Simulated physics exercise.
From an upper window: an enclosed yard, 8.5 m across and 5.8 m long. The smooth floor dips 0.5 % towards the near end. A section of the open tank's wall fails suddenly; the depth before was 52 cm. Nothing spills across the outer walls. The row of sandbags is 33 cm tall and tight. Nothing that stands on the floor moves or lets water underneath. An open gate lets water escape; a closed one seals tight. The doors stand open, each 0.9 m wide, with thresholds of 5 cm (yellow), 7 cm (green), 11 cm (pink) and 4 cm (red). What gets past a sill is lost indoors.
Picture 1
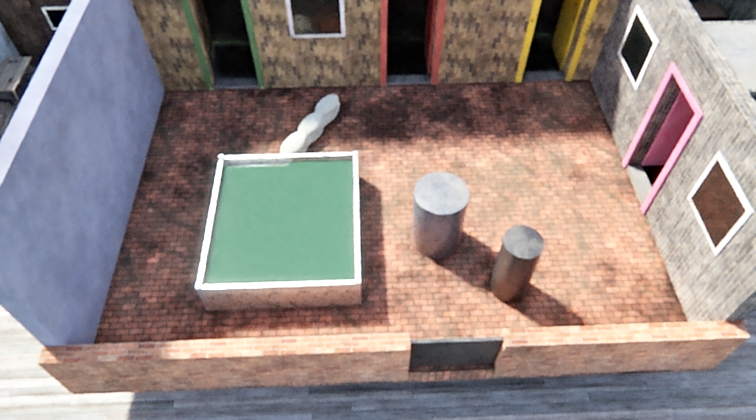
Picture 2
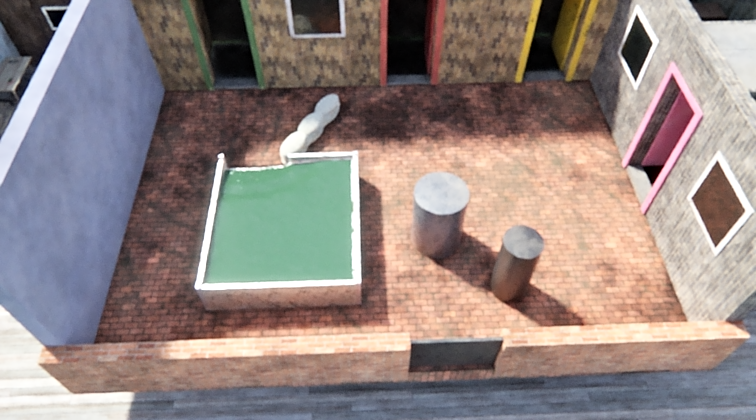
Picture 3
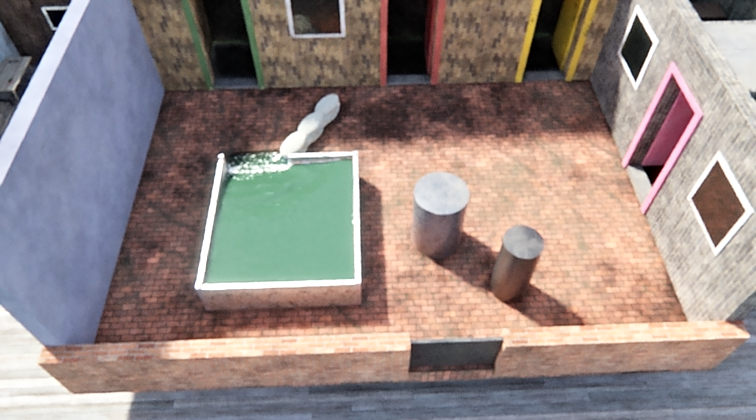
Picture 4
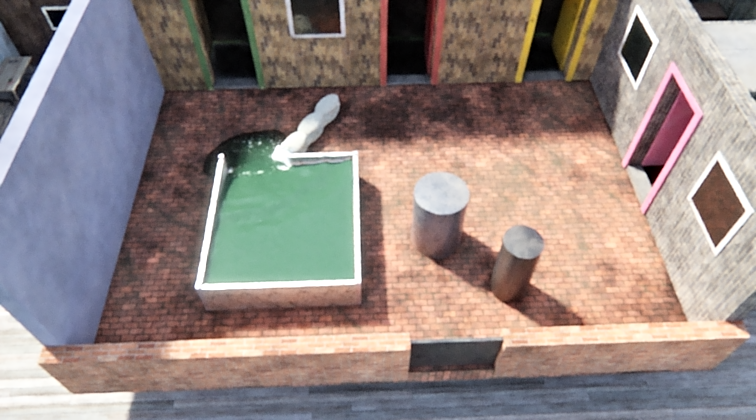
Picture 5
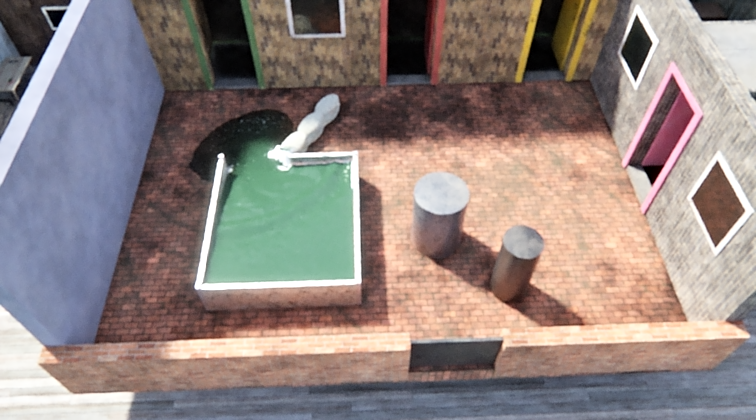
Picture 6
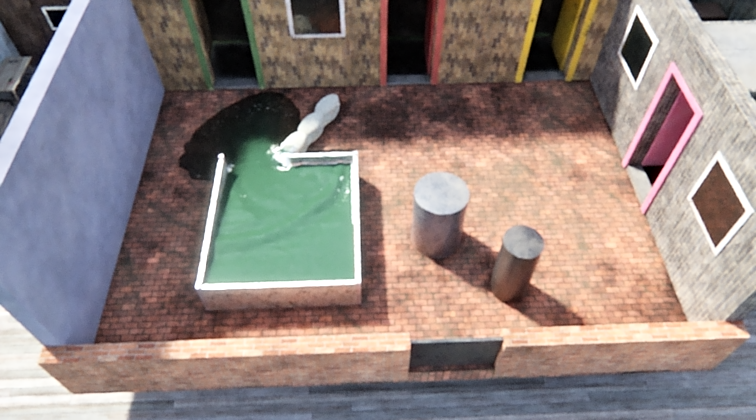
An enclosed yard paved in reddish brick is seen from high above, with doorways edged in green, red, yellow and pink. A square, white-rimmed tank of green water sits left of centre, a pale twisted shape behind it and two grey cylinders to its right. Part of the tank's far wall gives way, and water pours out, spreading a dark pool behind it, while the camera stays still.
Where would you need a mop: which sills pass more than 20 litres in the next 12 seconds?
Within that time: At the yellow door it keeps below the limit; at the green door it goes over the limit; at the pink door it does not reach the limit; at the red door it keeps below the limit.
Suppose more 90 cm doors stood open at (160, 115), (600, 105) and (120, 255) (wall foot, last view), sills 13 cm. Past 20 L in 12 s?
In turn: Over, under, under.
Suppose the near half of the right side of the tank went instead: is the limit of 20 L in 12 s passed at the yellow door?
Then: Yellow over.
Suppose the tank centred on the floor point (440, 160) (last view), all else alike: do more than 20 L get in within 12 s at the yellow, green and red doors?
Against that limit: Yellow not over, green under, red above.
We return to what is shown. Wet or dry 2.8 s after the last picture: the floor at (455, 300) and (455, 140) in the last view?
In turn: Still dry, under water.
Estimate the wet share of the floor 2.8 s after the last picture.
About 30 per cent.
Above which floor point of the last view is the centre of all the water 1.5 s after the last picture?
Around (275, 203).
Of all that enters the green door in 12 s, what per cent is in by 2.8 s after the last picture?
Some 50 per cent by then.
Then, 0.7 s after the last picture water covers 15 % of the floor and is deepest (31 cm) near (245, 176); yellow door not reached, green door 16 cm at the sill, 24 L in, pink door not reached, red door not reached.
Then, 1.5 s after the last picture water covers 20 % of the floor and is deepest (32 cm) near (192, 95); yellow door not reached, green door 23 cm at the sill, 102 L in, pink door not reached, red door 1 cm at the sill, 0 L in.
Then, 2.8 s after the last picture water covers 30 % of the floor and is deepest (23 cm) near (265, 99); yellow door not reached, green door 22 cm at the sill, 233 L in, pink door not reached, red door 3 cm at the sill, 0 L in.
Then, 6.3 s after the last picture water covers 65 % of the floor and is deepest (15 cm) near (172, 102); yellow door 2 cm at the sill, 0 L in, green door 15 cm at the sill, 392 L in, pink door 4 cm at the sill, 0 L in, red door 3 cm at the sill, 0 L in.
Then, 11.3 s after the last picture water covers 90 % of the floor and is deepest (11 cm) near (88, 368); yellow door 4 cm at the sill, 0 L in, green door 10 cm at the sill, 463 L in, pink door 3 cm at the sill, 0 L in, red door 2 cm at the sill, 0 L in.
